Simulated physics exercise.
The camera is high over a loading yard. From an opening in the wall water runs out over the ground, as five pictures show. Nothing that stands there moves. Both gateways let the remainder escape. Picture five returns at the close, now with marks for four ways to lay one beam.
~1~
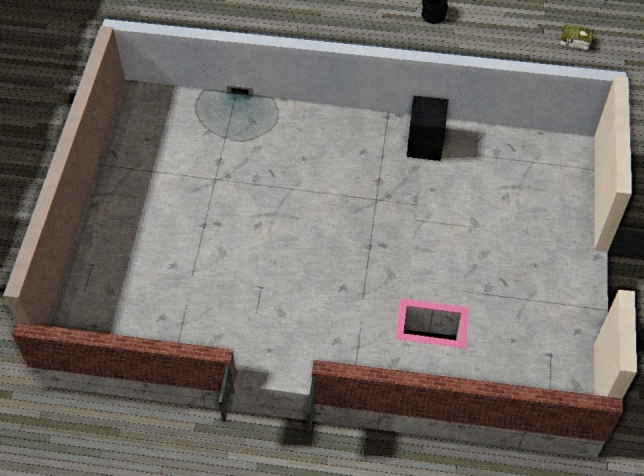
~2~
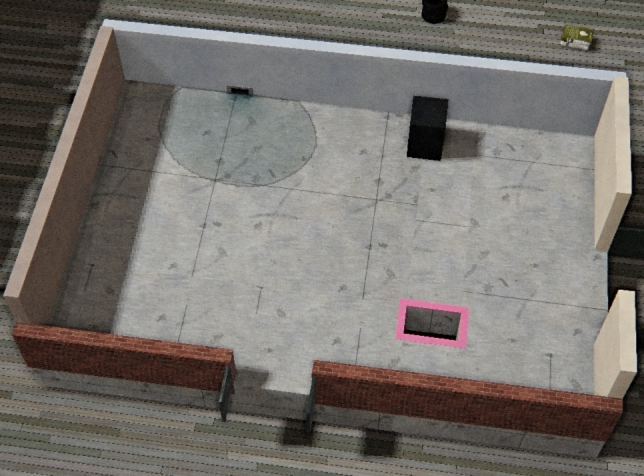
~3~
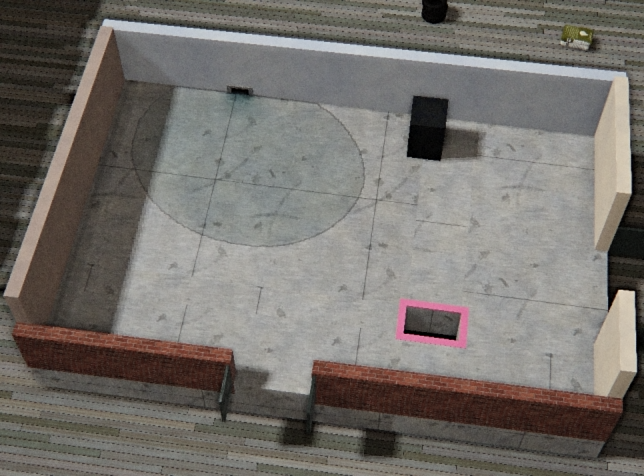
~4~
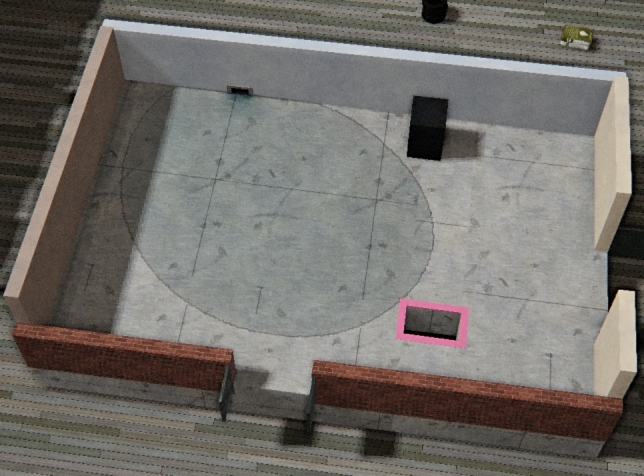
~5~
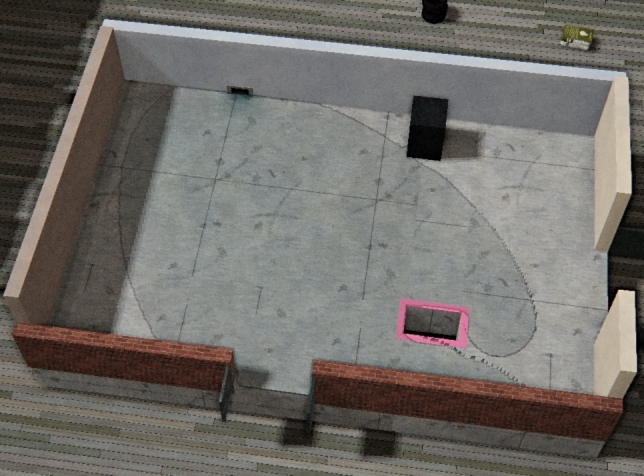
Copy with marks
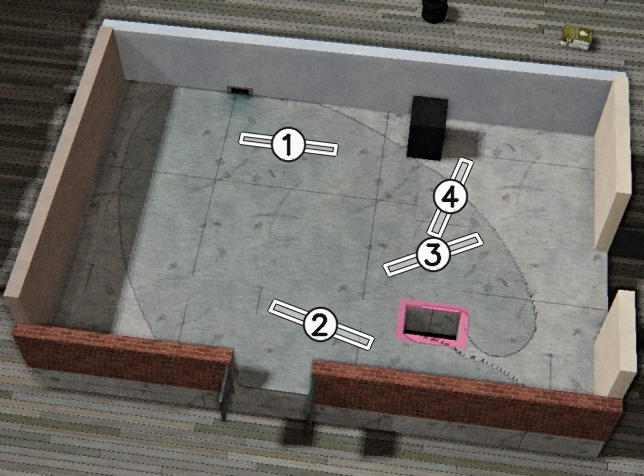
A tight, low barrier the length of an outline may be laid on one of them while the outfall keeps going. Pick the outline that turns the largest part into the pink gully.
Position 2 does it best.
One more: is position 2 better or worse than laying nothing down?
Better.
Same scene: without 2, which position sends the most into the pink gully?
Here it is position 4.
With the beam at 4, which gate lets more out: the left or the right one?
The right one.
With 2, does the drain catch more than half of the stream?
No, it does not.
On the marked copy, 1 from (241, 138) to (335, 149); 2 from (272, 305) to (370, 343); 3 from (387, 270) to (478, 238); 4 from (434, 234) to (466, 161).
Choosing 1, about 18 % of the stream runs into the pink gully, about 81 % out by the gates.
Choosing 2, about 37 % of the stream runs into the pink gully, about 62 % out by the gates.
Choosing 3, about 18 % of the stream runs into the pink gully, about 82 % out by the gates.
Choosing 4, about 29 % of the stream runs into the pink gully, about 71 % out by the gates.
